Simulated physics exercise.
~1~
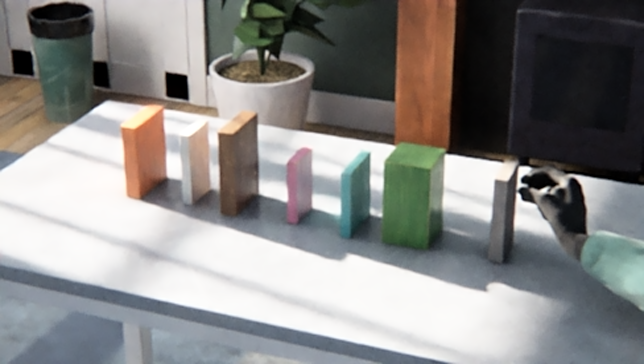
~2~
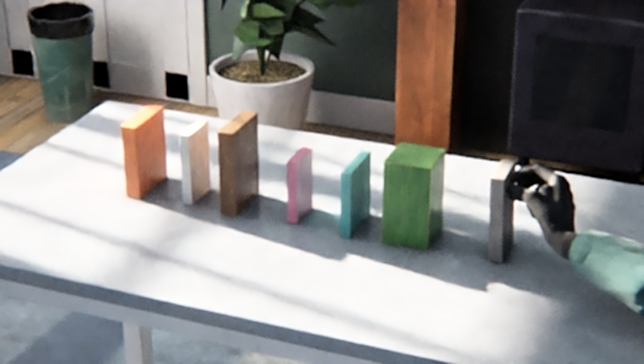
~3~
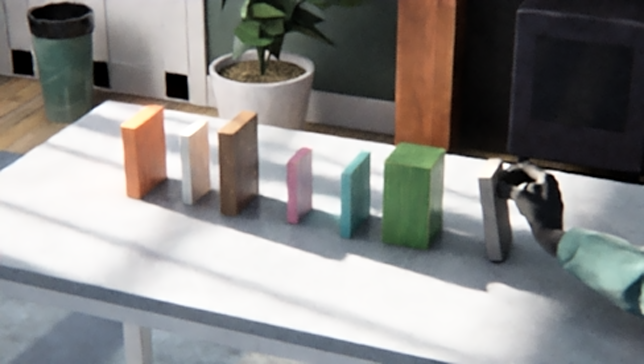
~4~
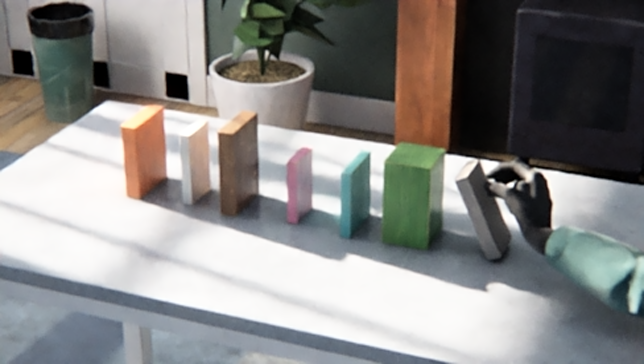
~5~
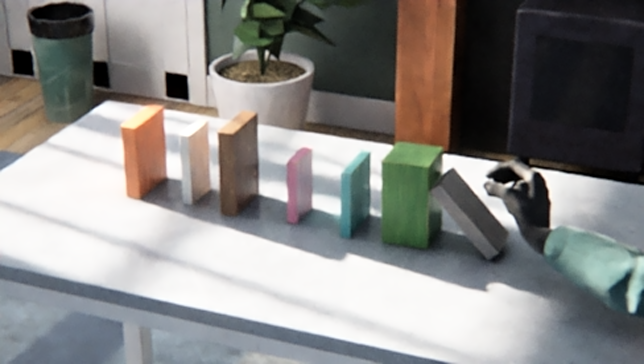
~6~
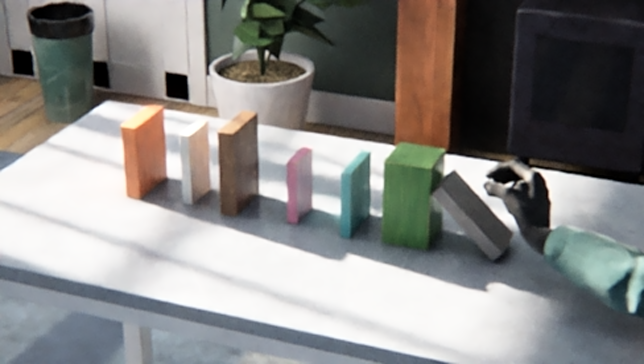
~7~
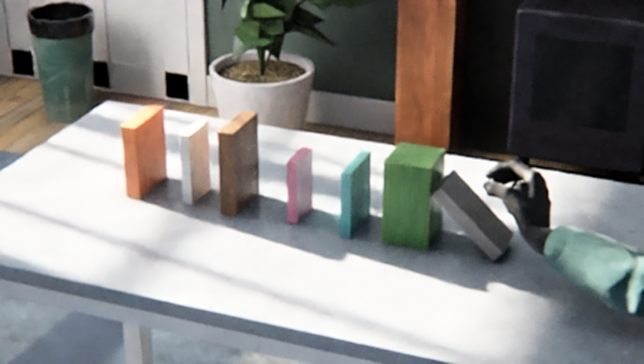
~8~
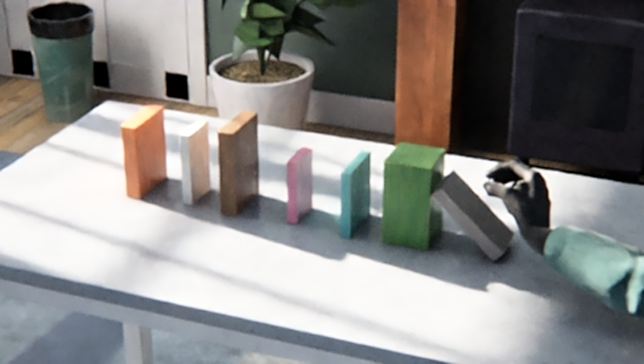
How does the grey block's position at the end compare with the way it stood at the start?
At the start the grey block stands upright on its own, and by the end it is leaning to the left against the green block.
